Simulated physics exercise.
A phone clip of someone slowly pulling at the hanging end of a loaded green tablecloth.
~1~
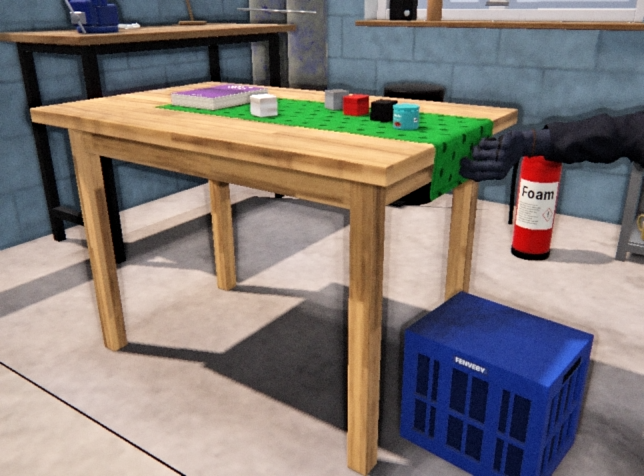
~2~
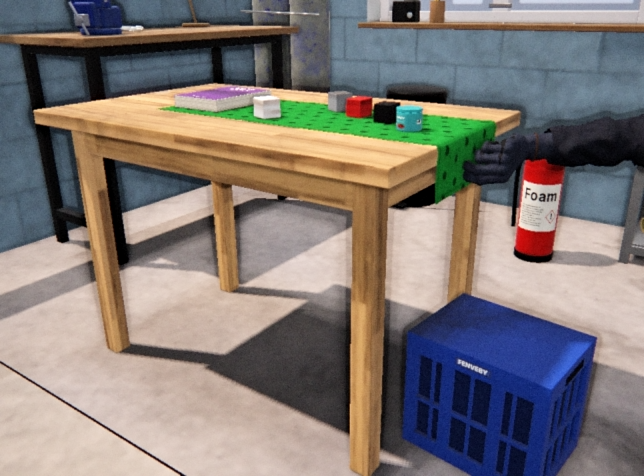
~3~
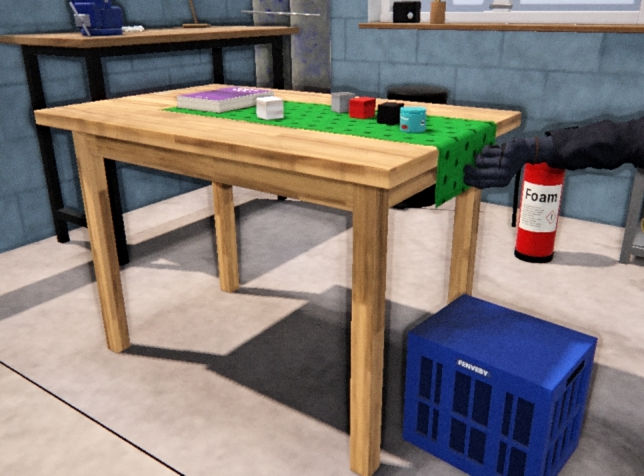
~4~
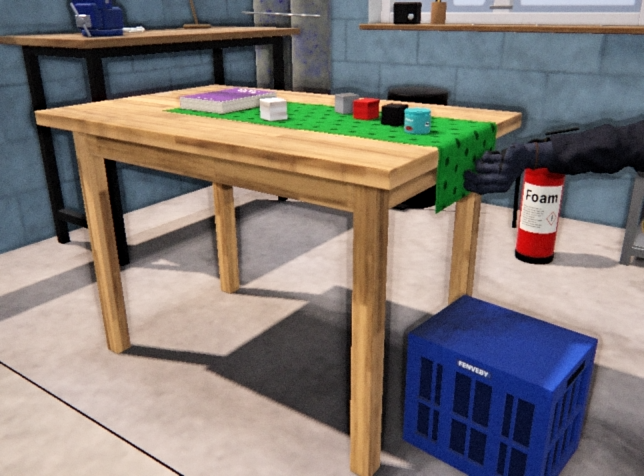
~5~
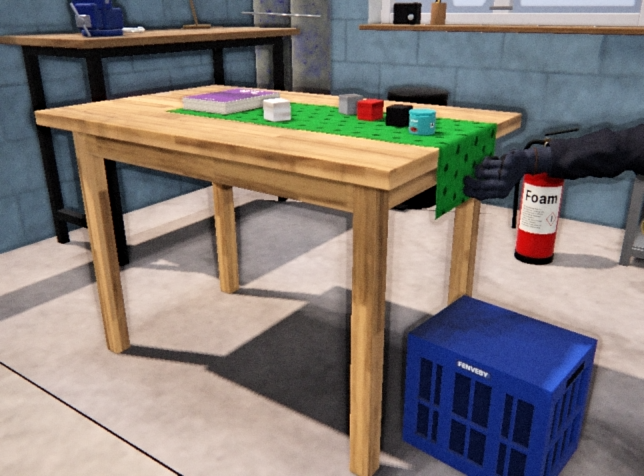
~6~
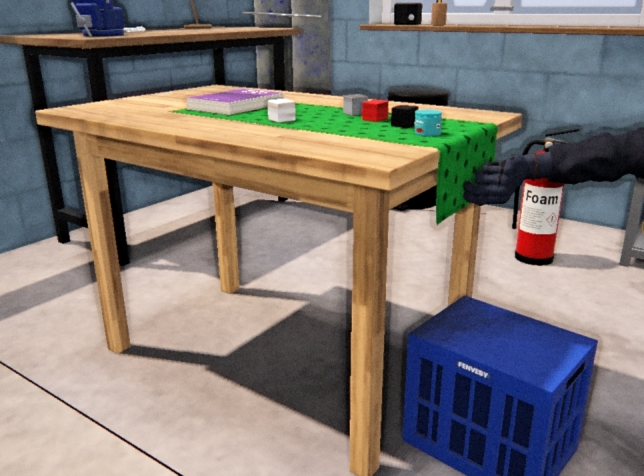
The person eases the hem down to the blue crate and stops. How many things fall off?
The answer is three.
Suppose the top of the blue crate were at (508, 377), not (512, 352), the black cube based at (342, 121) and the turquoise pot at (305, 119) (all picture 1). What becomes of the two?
The black cube comes down, the turquoise pot is carried off.
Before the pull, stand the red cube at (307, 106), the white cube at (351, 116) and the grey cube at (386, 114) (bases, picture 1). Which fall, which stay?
The red cube holds on, the white cube is carried off, the grey cube comes down.
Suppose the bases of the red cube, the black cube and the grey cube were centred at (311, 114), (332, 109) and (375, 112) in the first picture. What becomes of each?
The red cube does not fall, the black cube survives, the grey cube is carried off.
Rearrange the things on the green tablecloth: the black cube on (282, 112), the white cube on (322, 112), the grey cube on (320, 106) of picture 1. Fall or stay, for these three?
The black cube keeps its place on top, the white cube holds on, the grey cube keeps its place on top.
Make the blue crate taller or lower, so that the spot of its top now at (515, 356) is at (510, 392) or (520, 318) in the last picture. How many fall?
Then 4 and 2.
A little later, hem near (464, 244); turquoise pot gone.
Next, hem near (461, 296); turquoise pot and black cube gone.
Later still, hem on the crate; turquoise pot, black cube and red cube gone.
When it is over, hem on the crate; turquoise pot, black cube and red cube gone. Over the edge go three.
